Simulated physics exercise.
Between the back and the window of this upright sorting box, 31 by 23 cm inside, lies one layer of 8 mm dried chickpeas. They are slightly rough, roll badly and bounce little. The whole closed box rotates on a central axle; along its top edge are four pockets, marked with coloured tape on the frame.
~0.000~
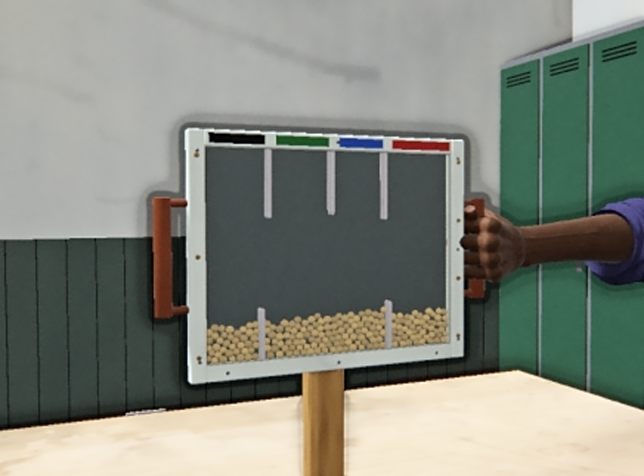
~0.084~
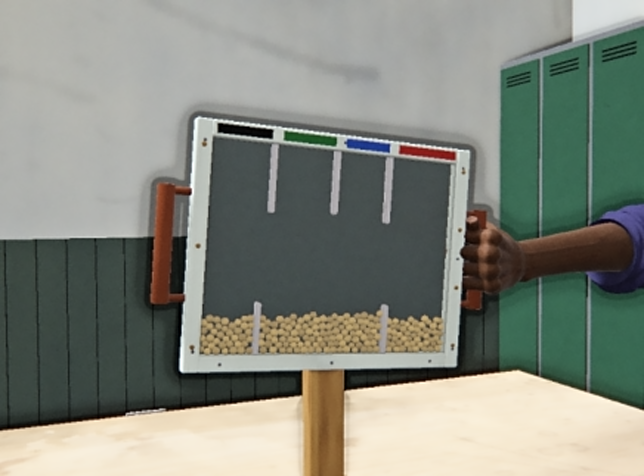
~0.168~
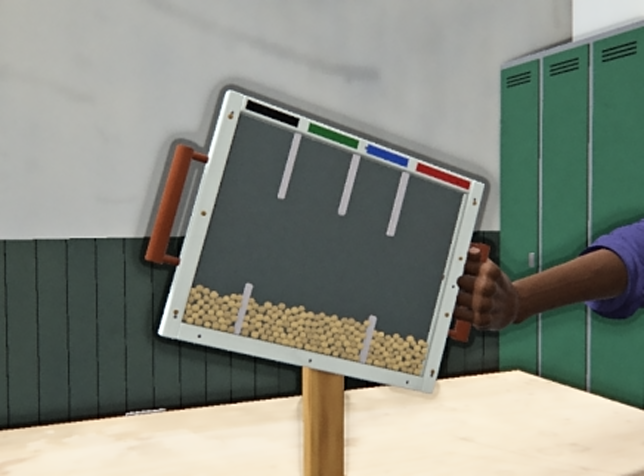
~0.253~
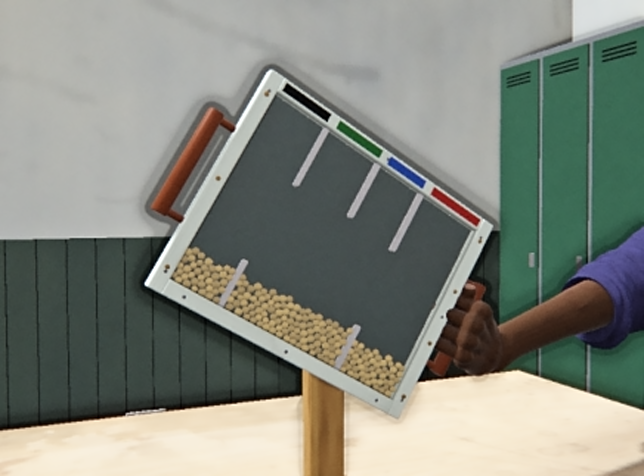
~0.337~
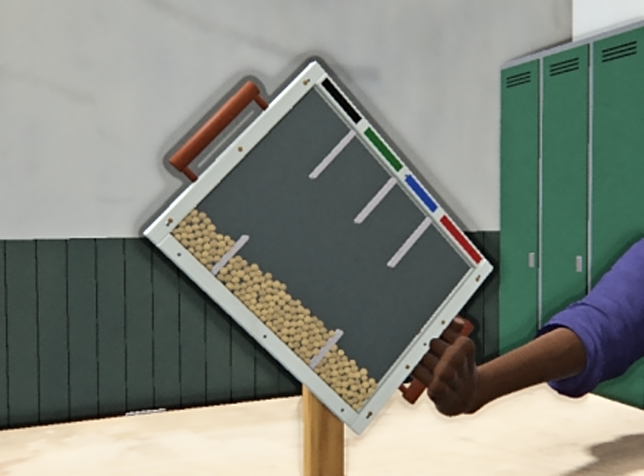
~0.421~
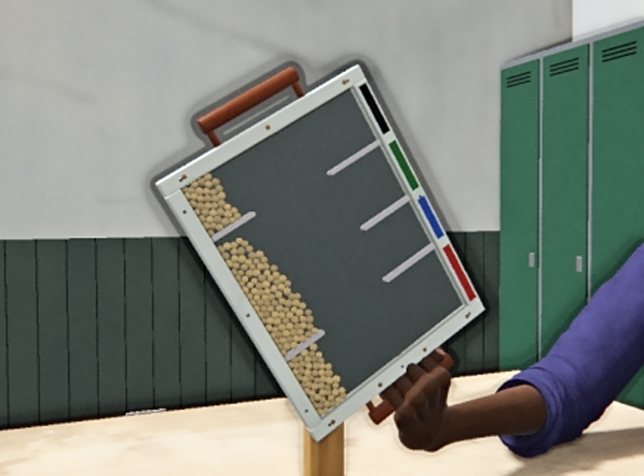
In a room with green lockers, a hand gripped the right handle of a windowed box and turned it clockwise well past halfway to upright, while the small tan balls inside shifted along its bottom edge.
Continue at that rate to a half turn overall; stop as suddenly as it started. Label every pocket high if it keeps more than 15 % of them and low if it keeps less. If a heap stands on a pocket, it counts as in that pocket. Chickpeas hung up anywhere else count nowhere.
Red pocket high, green pocket low, black pocket low, blue pocket low.
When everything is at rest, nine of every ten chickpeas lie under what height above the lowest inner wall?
That height is around 9 cm.
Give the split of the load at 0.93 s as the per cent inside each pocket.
Red pocket: 35; green pocket: 5; black pocket: 0; blue pocket: 5.
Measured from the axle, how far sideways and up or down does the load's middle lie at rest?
Roughly 7 cm to the left of the axle and 8 cm under it.
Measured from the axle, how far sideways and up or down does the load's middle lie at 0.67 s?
8 cm left, 2 cm below.
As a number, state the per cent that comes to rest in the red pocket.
I'd say close to 70 per cent of the load.
After 0.93 s, it has turned 144°, the chickpeas' middle is 5 cm left of and 6 cm below the axle; inside pockets, red 35 %, green 5 %, blue 5 %.
After 1.21 s, it has turned 180°, the chickpeas' middle is 7 cm left of and 7 cm below the axle; inside pockets, red 50 %, green 10 %, black 10 %, blue 10 %.
Settled by 2.0 s, red 70 %, green 10 %, black 10 %, blue 10 %.
